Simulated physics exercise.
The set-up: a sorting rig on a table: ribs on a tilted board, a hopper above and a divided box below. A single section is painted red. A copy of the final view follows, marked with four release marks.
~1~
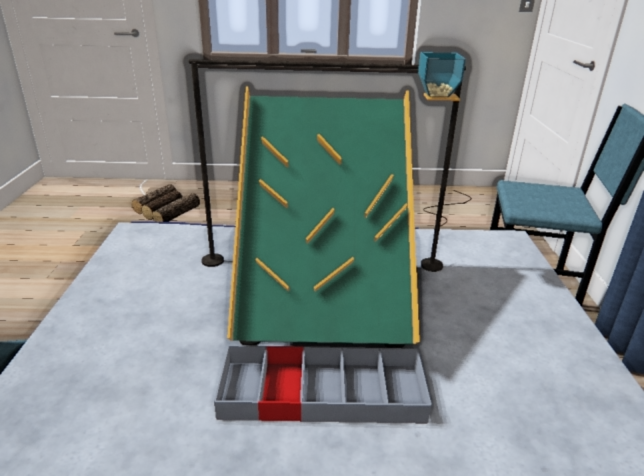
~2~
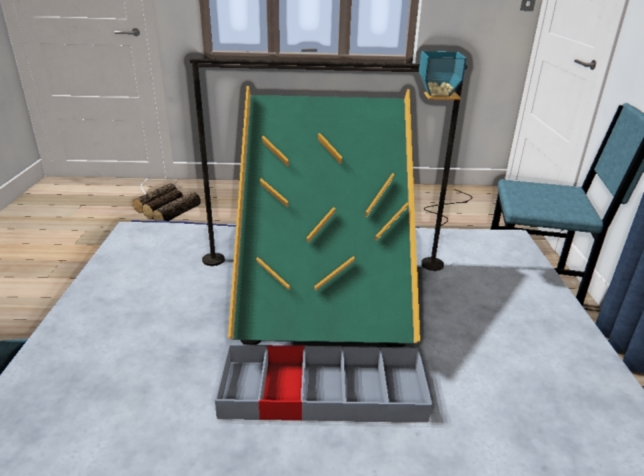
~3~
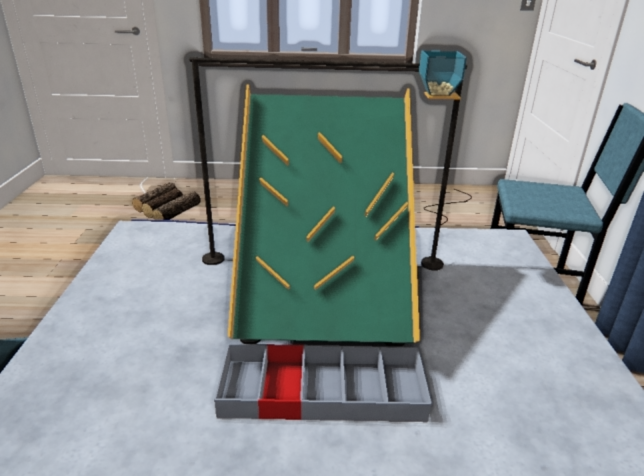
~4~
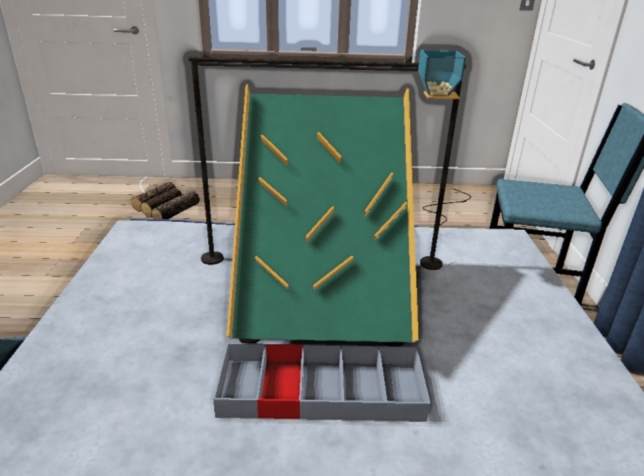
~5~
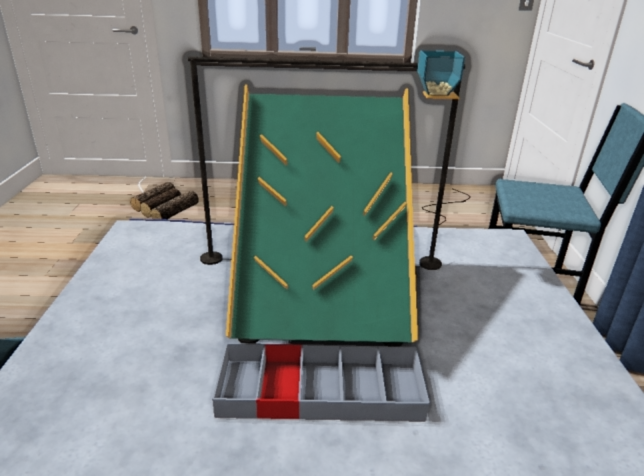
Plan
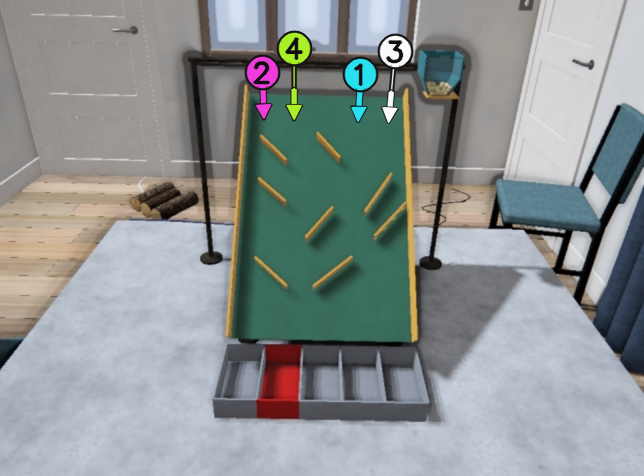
In the video, a tilted green board with yellow ribs stands above a grey divided box with one red section, while a teal hopper holding small pale pieces sits at the upper right; nothing visibly moves.
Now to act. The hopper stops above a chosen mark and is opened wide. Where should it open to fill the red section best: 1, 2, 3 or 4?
1.
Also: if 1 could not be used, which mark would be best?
Mark 3.
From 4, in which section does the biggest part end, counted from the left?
It is the third one.
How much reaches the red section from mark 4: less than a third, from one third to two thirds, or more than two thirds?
Mark 4 gives less than a third.
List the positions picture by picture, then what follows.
In the first frame, hopper at (438, 89), soya beans, door shut.
In the second frame, ribs (263, 136) to (288, 161), (319, 134) to (342, 158), (260, 179) to (287, 202).
In the third frame, ribs (367, 212) to (393, 173), (307, 238) to (334, 207), (376, 236) to (408, 203).
In the fourth frame, ribs (256, 257) to (288, 286), (314, 286) to (353, 256).
In the fifth frame, red section at (278, 408), number 2 of 5 from the left.
On the marked copy, mark 1 meets the board at (358, 116); mark 2 meets the board at (263, 113); mark 3 meets the board at (389, 117); mark 4 meets the board at (294, 114).
With 1, about half in the red section, about half in other sections.
With 2, a stray few in the red section, nearly all in other sections, a small part outside the box.
With 3, about a quarter in the red section, about two thirds in other sections, a stray few held on the board, a stray few outside the box.
With 4, a small part in the red section, most in other sections.
